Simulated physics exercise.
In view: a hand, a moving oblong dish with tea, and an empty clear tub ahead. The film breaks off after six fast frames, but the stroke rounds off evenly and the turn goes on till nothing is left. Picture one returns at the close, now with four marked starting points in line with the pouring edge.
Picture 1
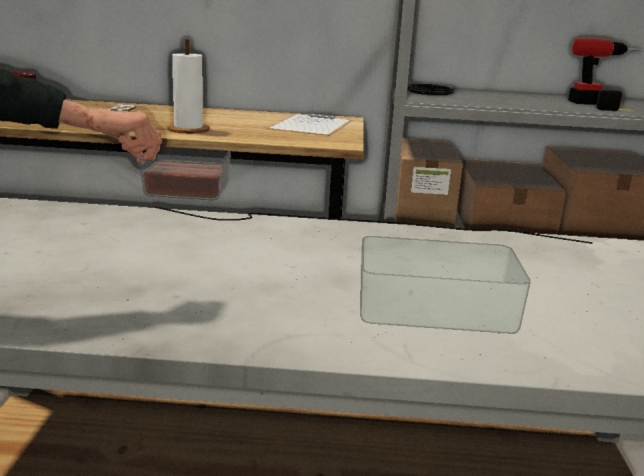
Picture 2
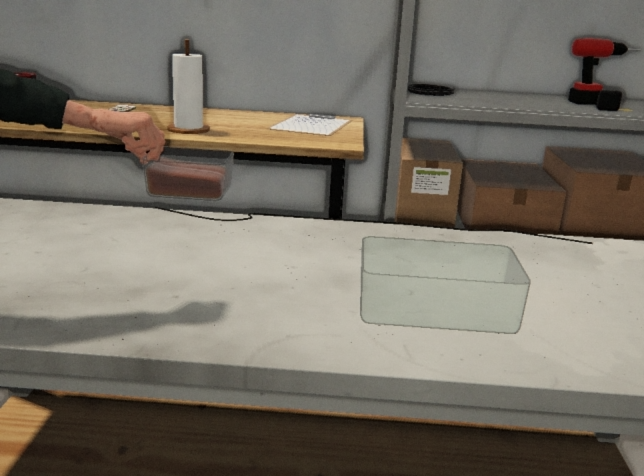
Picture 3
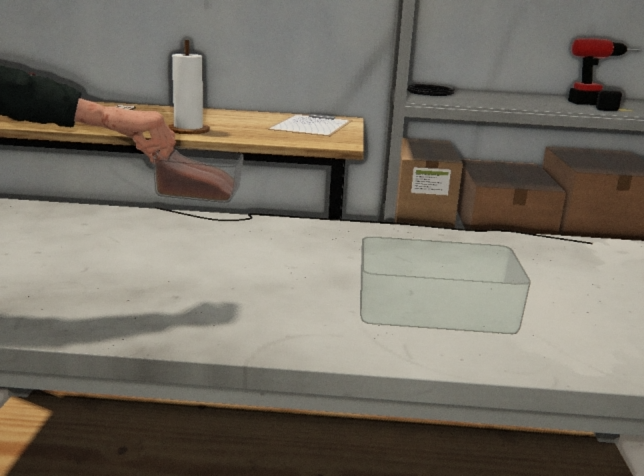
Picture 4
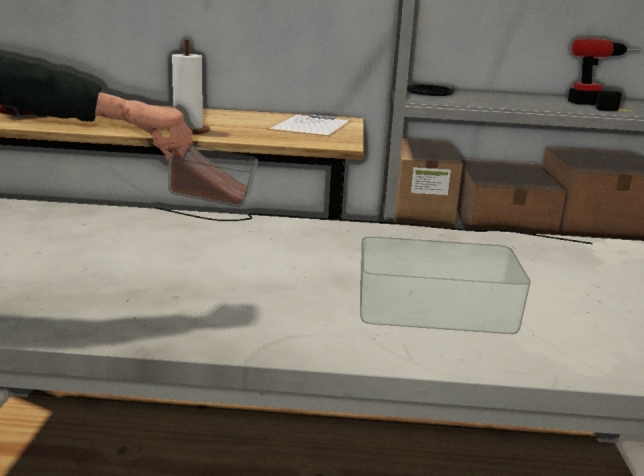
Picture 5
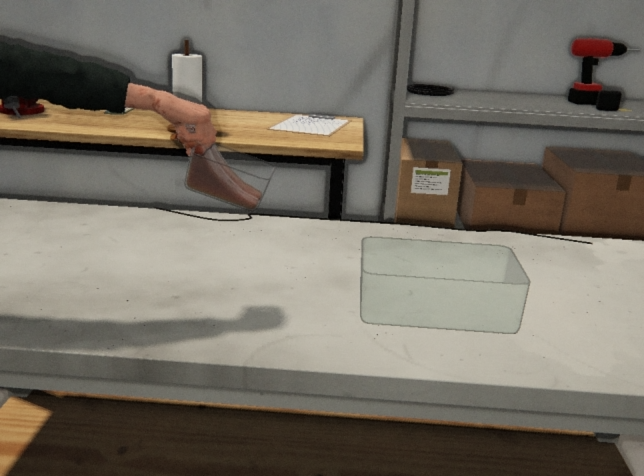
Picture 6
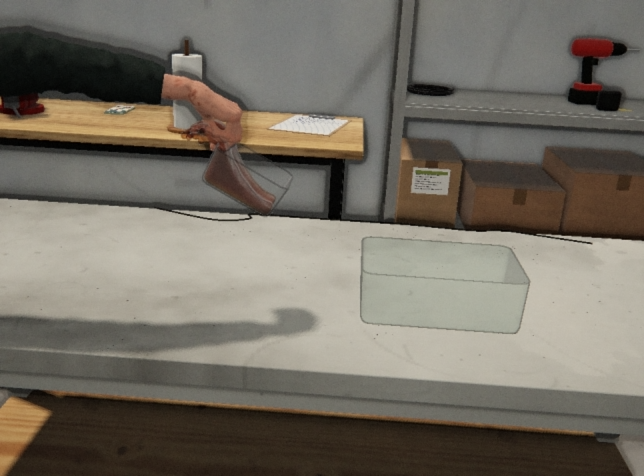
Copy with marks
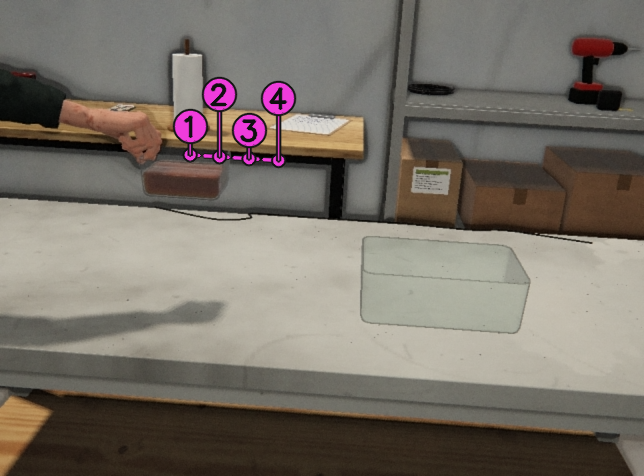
A hand held a clear oblong dish of reddish-brown liquid above a pale table, then moved it a short way right while tilting it steadily, with an empty clear tub sitting still farther right.
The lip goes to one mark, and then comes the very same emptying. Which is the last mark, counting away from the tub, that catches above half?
3 will do.
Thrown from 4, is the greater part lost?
No.
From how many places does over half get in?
Two.
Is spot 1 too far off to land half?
Yes, it does.
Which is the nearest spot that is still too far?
It is 2.
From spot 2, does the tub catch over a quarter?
Yes, clearly.
In magenta, 1 at (190, 154); 2 at (219, 156); 3 at (249, 158); 4 at (278, 160).
With 1, about 16 % lands in the tub, 81 % falls short and 3 % goes beside or beyond.
With 2, about 32 % lands in the tub, 62 % falls short and 6 % goes beside or beyond.
With 3, about 68 % lands in the tub, 26 % falls short and 7 % goes beside or beyond.
With 4, about 73 % lands in the tub, 18 % falls short and 9 % goes beside or beyond.
